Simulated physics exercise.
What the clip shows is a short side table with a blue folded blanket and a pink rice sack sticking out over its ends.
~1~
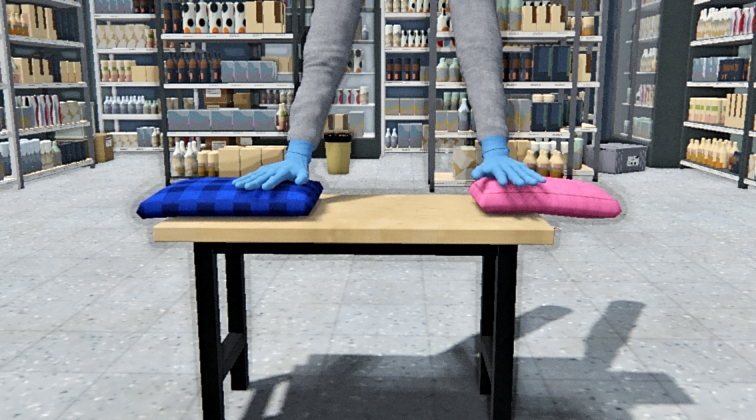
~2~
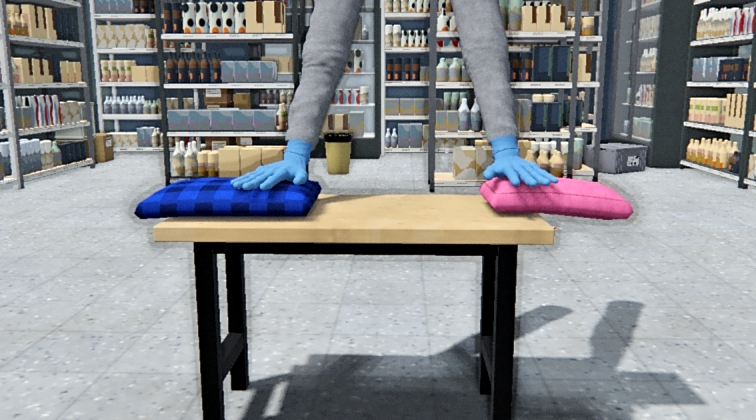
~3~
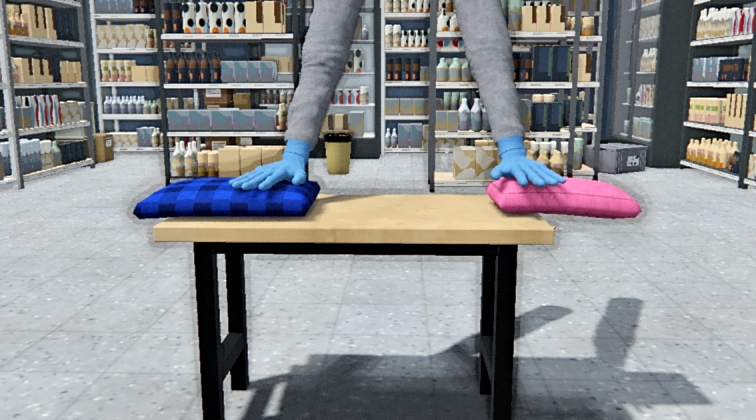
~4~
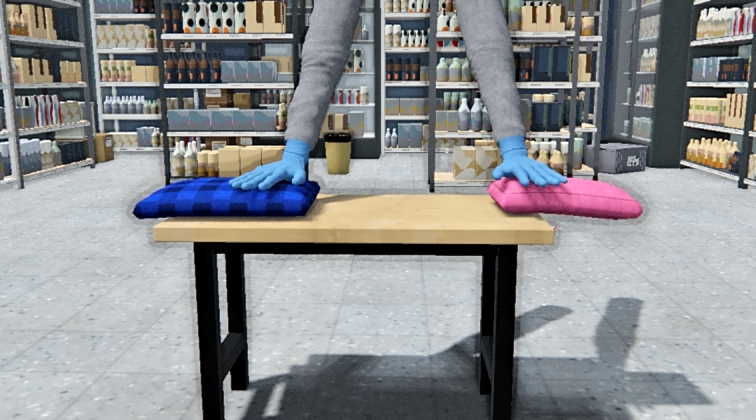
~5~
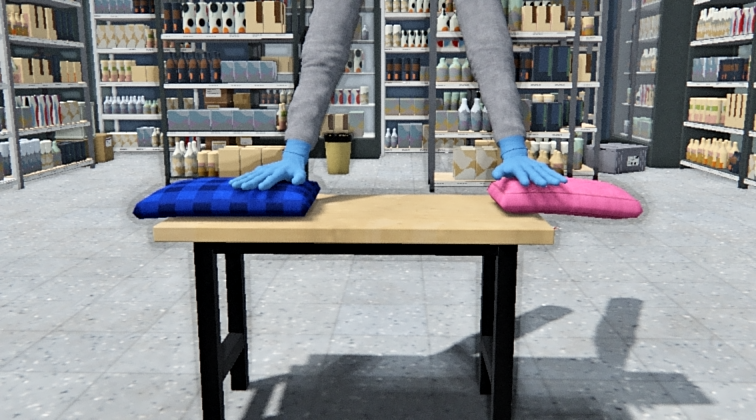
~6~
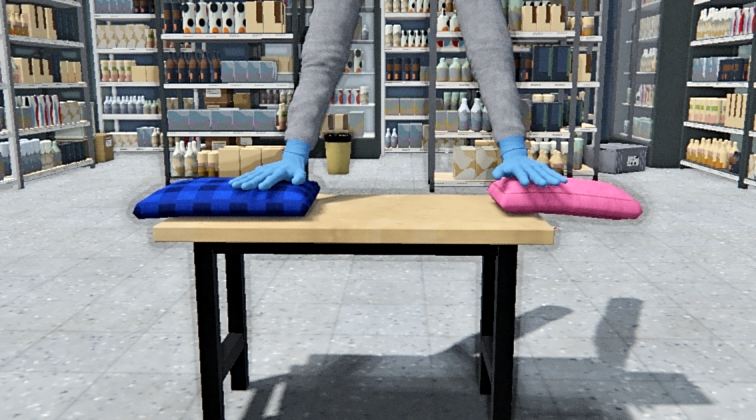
Two gloved hands rest on a blue bundle and a pink one, nudging the pink slightly right.
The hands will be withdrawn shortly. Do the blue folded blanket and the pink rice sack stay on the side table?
The blue folded blanket does not come off; the pink rice sack comes off.
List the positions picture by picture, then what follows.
In the first frame, folded blanket tip (152, 205); rice sack tip (610, 207).
In the second frame, folded blanket tip (150, 206); rice sack tip (621, 208).
In the third frame, folded blanket tip (149, 206); rice sack tip (629, 207).
In the fourth frame, folded blanket tip (149, 206); rice sack tip (630, 208).
In the fifth frame, folded blanket tip (149, 206); rice sack tip (630, 207).
In the sixth frame, folded blanket tip (149, 206), a small part past the edge; rice sack tip (630, 208), well over half past the edge.
Then, 0.32 s past the final frame, folded blanket unmoved; rice sack falling near (565, 259).
Then, 0.60 s past the final frame, folded blanket unmoved; rice sack on the floor near (585, 391).
When it is over, folded blanket unmoved; rice sack on the floor near (593, 401). The blue folded blanket remains on top and the pink rice sack goes down.
